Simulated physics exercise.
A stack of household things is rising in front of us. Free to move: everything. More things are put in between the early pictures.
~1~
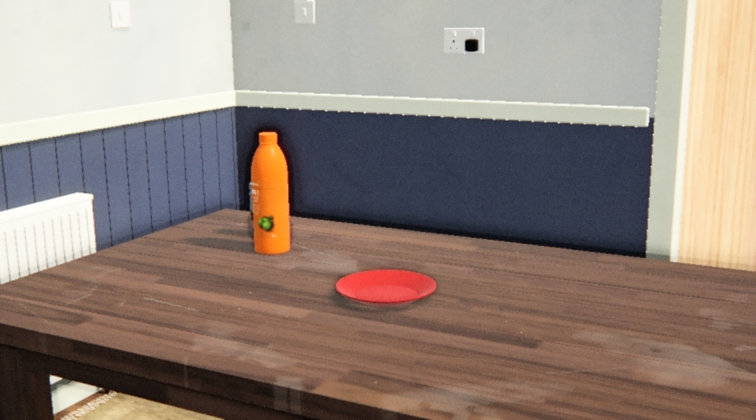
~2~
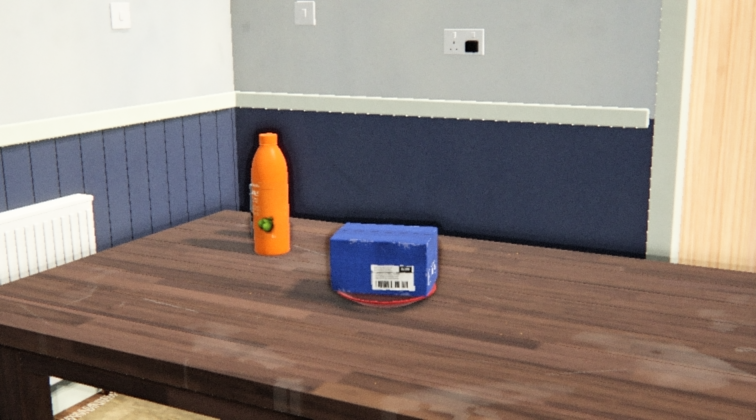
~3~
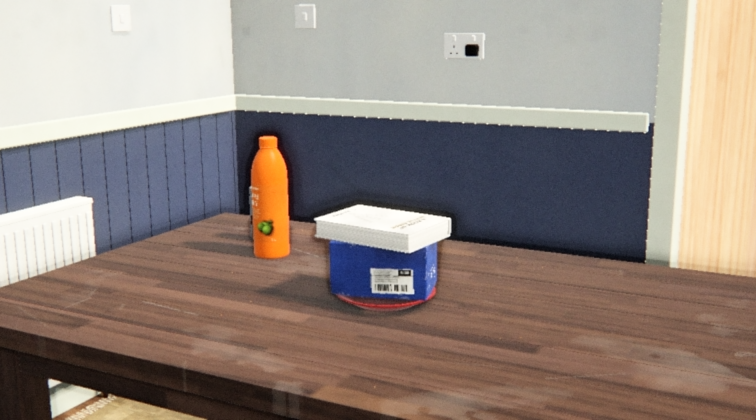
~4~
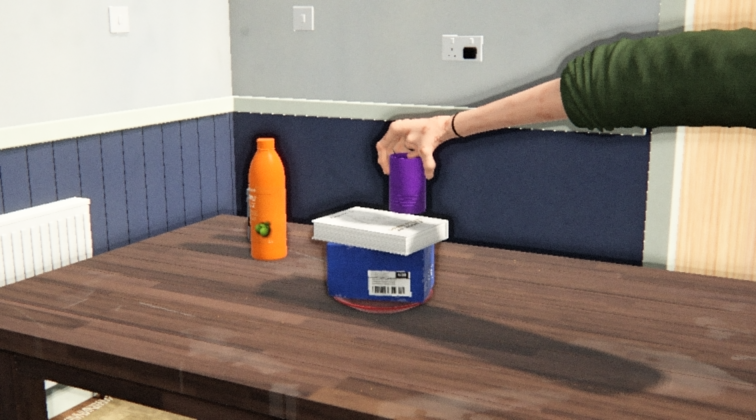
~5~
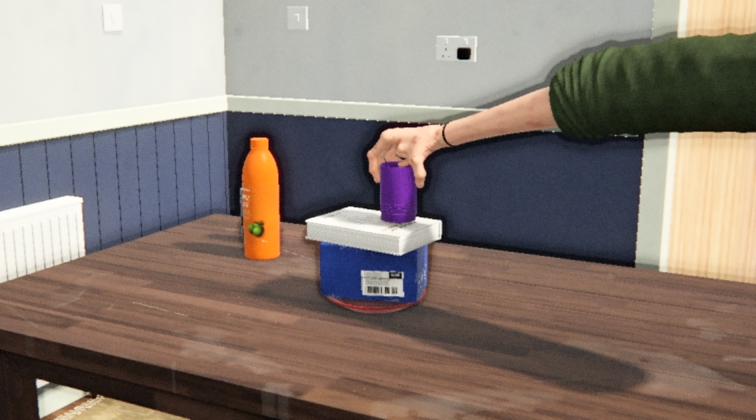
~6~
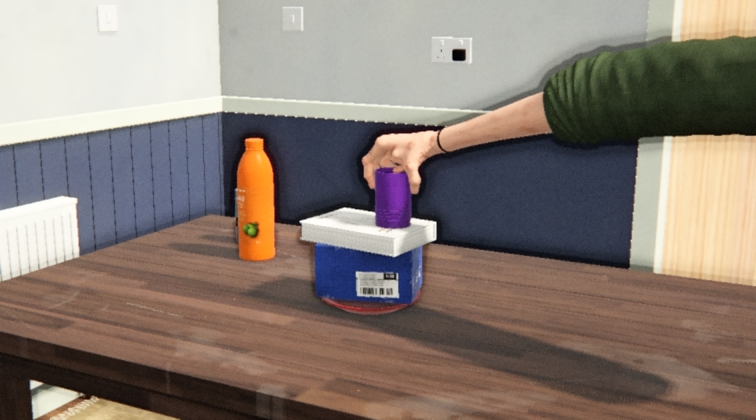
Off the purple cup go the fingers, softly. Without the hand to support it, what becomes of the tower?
The tower remains standing.
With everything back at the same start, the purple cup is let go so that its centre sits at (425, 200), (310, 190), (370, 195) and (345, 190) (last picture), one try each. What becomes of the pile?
Attempt one, the pile falls over; attempt two, it falls over; attempt three, it survives; attempt four, it survives.
Then, 0.60 s past the last view, nothing moves.
Then, 1.60 s past the last view, purple cup resting near (393, 198).
Finally, all 6 still in place. Final places as the last picture's camera would see them, purple cup near (393, 198). The pile keeps its balance.
